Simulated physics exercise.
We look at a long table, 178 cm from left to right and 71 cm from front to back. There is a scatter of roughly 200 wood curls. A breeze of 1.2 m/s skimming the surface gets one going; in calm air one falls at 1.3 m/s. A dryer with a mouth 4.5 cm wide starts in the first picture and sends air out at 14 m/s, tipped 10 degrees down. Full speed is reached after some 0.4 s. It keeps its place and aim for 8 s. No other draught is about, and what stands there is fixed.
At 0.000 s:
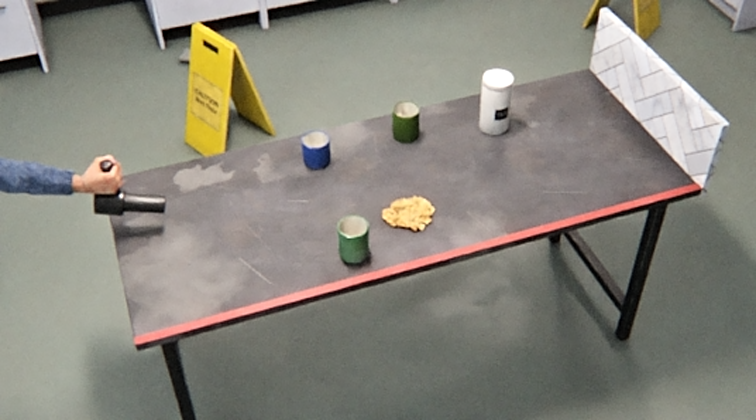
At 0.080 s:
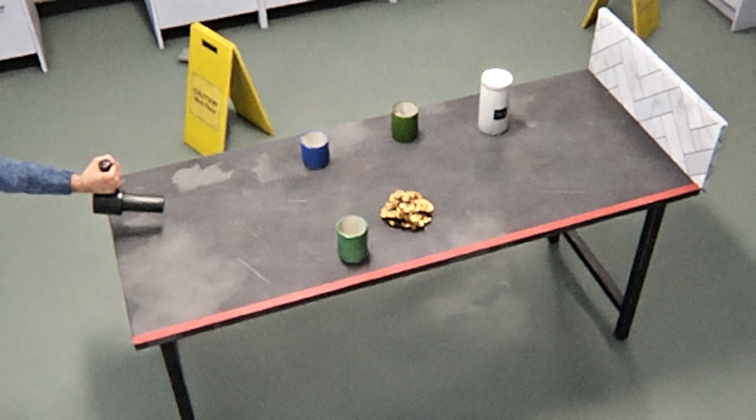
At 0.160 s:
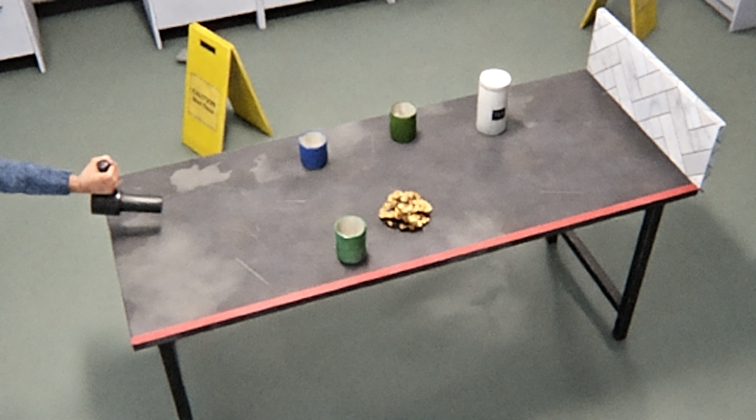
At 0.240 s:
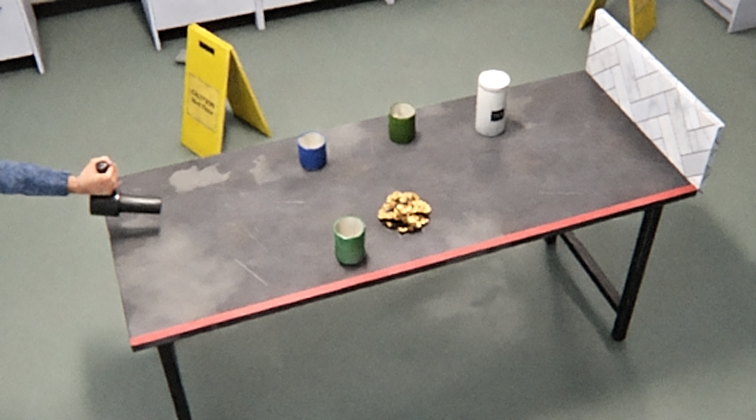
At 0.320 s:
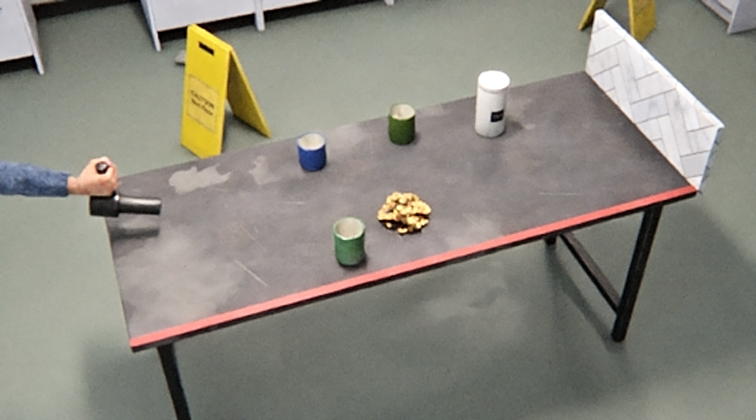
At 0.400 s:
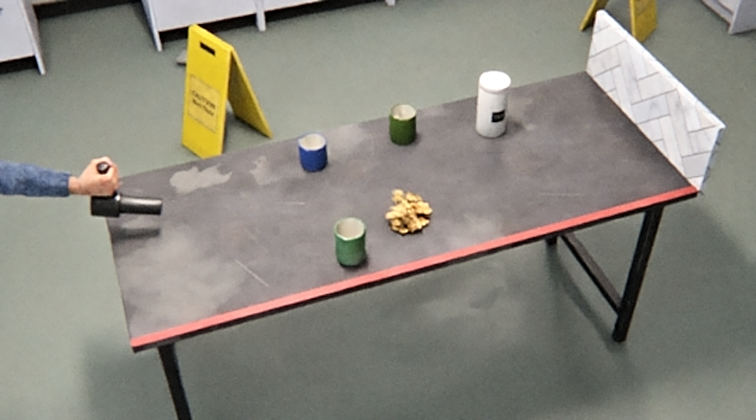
A hand in a blue sleeve holds a black dryer at the left end of a long dark table with a red front edge, seen from above in a grey-floored room. A small heap of golden wood curls lies mid-table among a blue mug, two green mugs and a white canister, with yellow signs behind. The view drifts very slightly, and finally a few curls shift slightly.
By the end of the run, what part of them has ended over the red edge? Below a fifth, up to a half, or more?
Of the wood curls, more than half end over the red edge.
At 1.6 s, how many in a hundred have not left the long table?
Some 15 per cent.
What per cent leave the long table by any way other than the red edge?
Near 0 %.
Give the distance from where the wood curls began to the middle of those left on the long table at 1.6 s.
Roughly 90 cm.
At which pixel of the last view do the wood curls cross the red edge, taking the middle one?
Around (579, 224).
After 1.6 s the count stands so, 84 % are over the red edge; the middle of those still in play is near (666, 161).
After 2.6 s the count stands so, 84 % are over the red edge.
After 4.4 s the count stands so, 86 % are over the red edge.
After 8.0 s, at the end, 88 % are over the red edge.
